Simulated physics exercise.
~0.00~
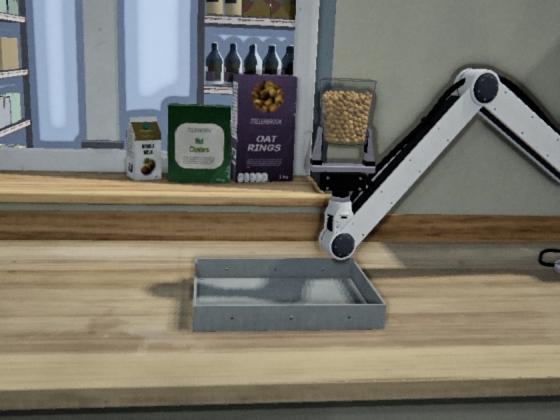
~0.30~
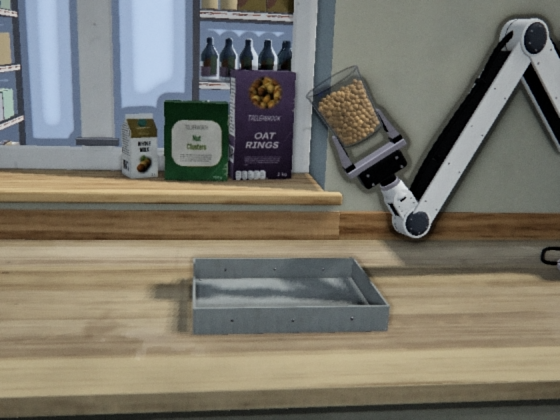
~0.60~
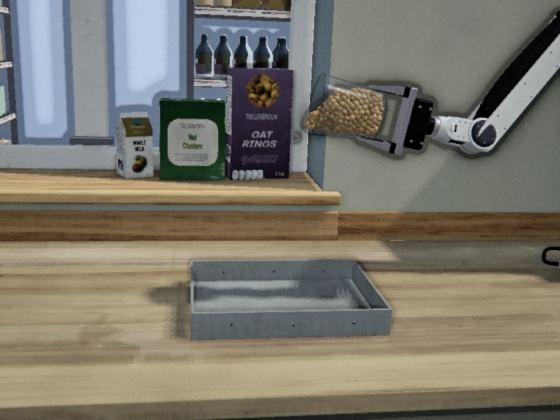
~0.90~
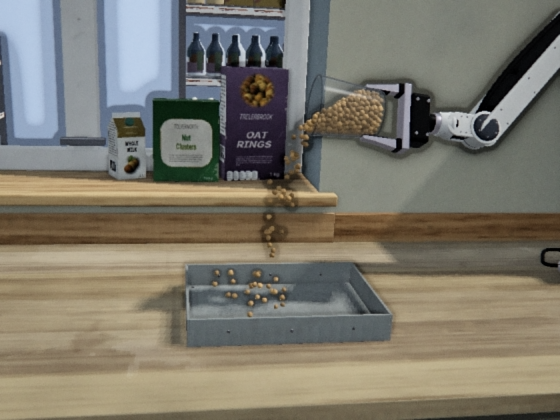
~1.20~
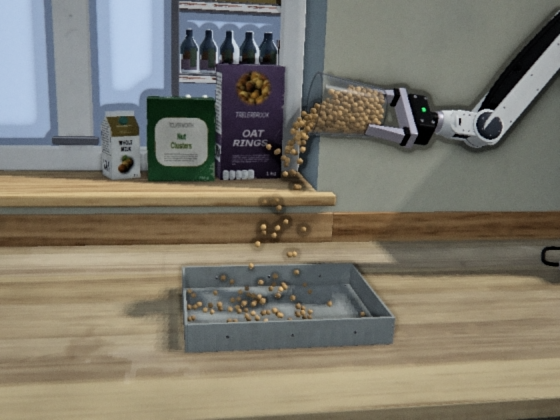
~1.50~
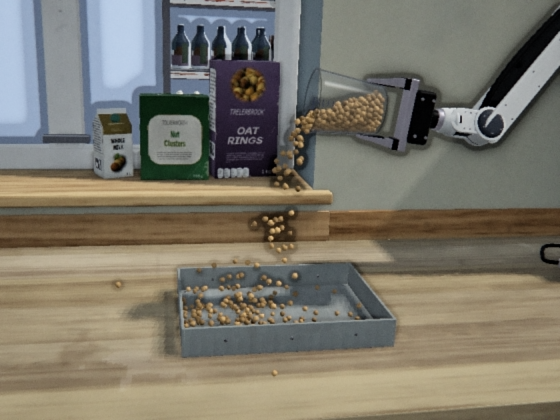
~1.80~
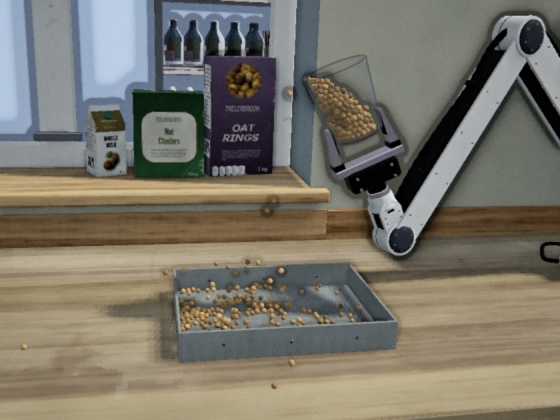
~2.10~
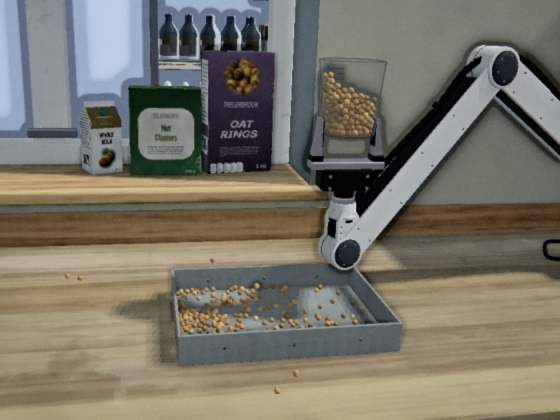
The video shows a robot arm tipping a clear tumbler of dried chickpeas onto its side above a grey tray, pouring some in while a few scatter on the wooden table, then turning the tumbler upright again, still partly full, beside cartons and boxes on a ledge.
